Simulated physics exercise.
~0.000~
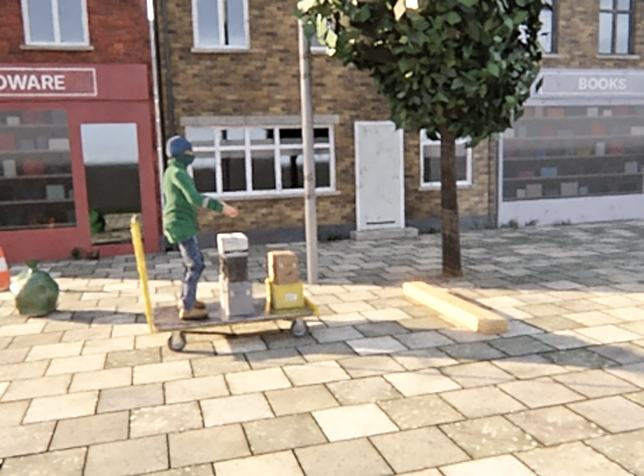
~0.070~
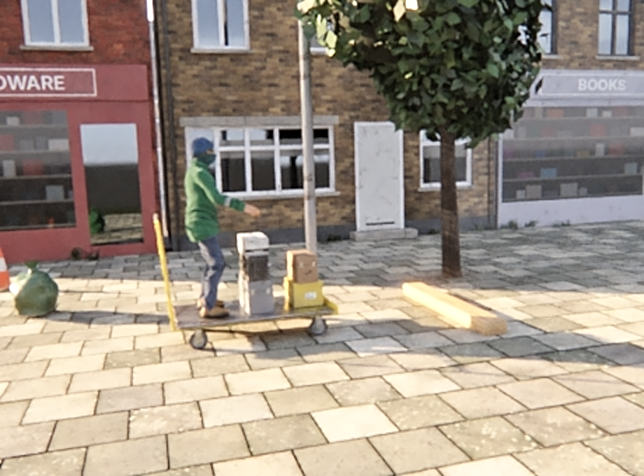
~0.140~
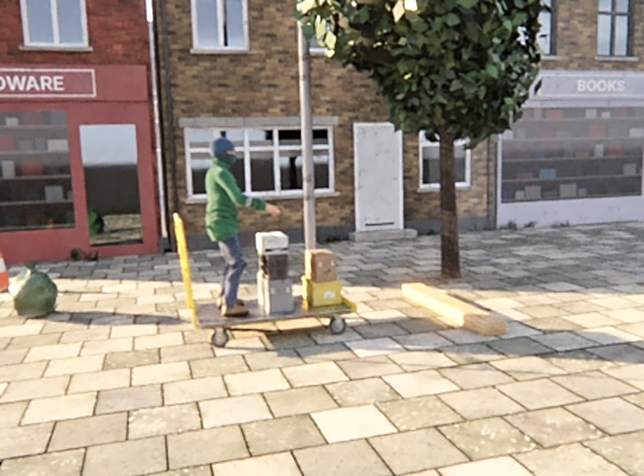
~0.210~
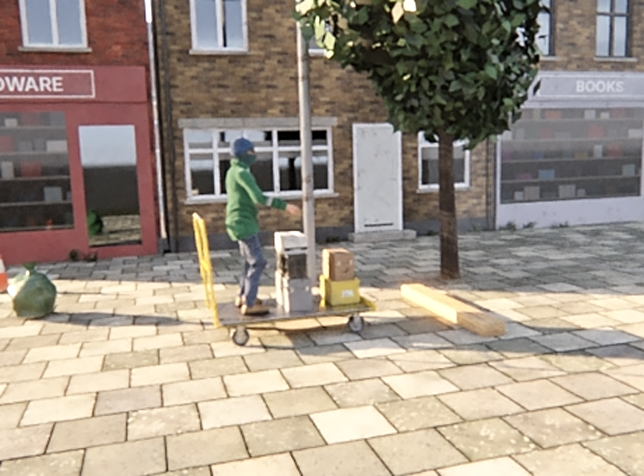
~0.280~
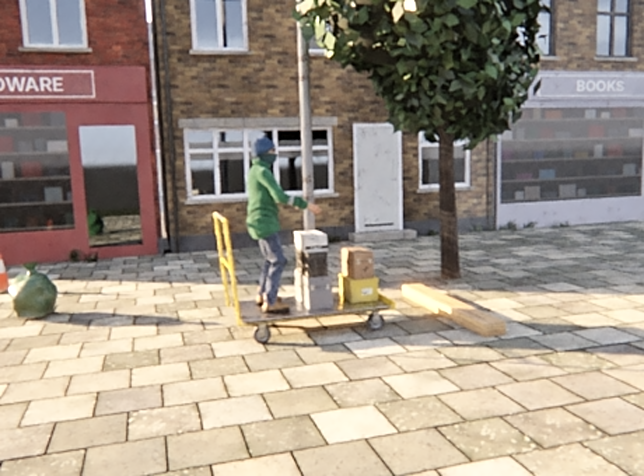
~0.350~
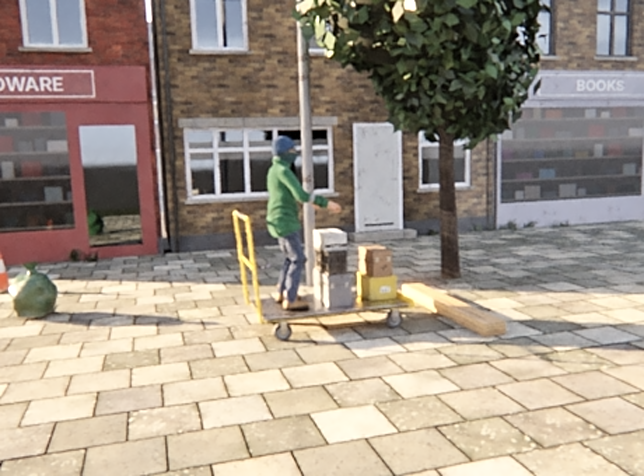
A person in a green top rides a loaded trolley rightward across the paved square.
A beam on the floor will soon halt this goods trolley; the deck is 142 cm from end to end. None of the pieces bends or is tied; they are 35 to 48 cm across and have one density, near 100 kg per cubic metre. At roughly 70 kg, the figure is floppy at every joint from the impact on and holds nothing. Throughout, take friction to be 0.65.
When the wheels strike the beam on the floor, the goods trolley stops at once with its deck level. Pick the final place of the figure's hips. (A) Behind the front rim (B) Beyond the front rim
The answer is B.
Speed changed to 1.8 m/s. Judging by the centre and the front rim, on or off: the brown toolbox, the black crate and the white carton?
So the brown drops off, the black drops off, and the white drops off.
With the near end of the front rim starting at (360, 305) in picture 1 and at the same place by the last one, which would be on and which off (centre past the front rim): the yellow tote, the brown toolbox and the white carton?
Result: Yellow kept; brown lost; white lost.
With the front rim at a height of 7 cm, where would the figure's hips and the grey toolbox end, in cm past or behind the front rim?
Hips 50 past, grey 50 behind.
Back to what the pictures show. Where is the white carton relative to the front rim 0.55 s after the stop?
Roughly 90 cm beyond the front rim.
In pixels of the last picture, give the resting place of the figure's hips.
(537, 291).
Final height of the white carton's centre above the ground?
About 10 cm above the ground.
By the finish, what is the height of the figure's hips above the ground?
The hips come to rest around 15 centimetres up.
The wheels strike at 0.55 s.
After 1.10 s the figure's hips are 23 cm behind the rim, near (425, 235) in the last picture's view.
After 1.55 s the figure's hips are 17 cm past the rim, near (459, 233) in the last picture's view.
At rest, 3.8 s, past the rim, white carton, brown toolbox, black crate and the figure's hips; behind it, yellow tote and grey toolbox.
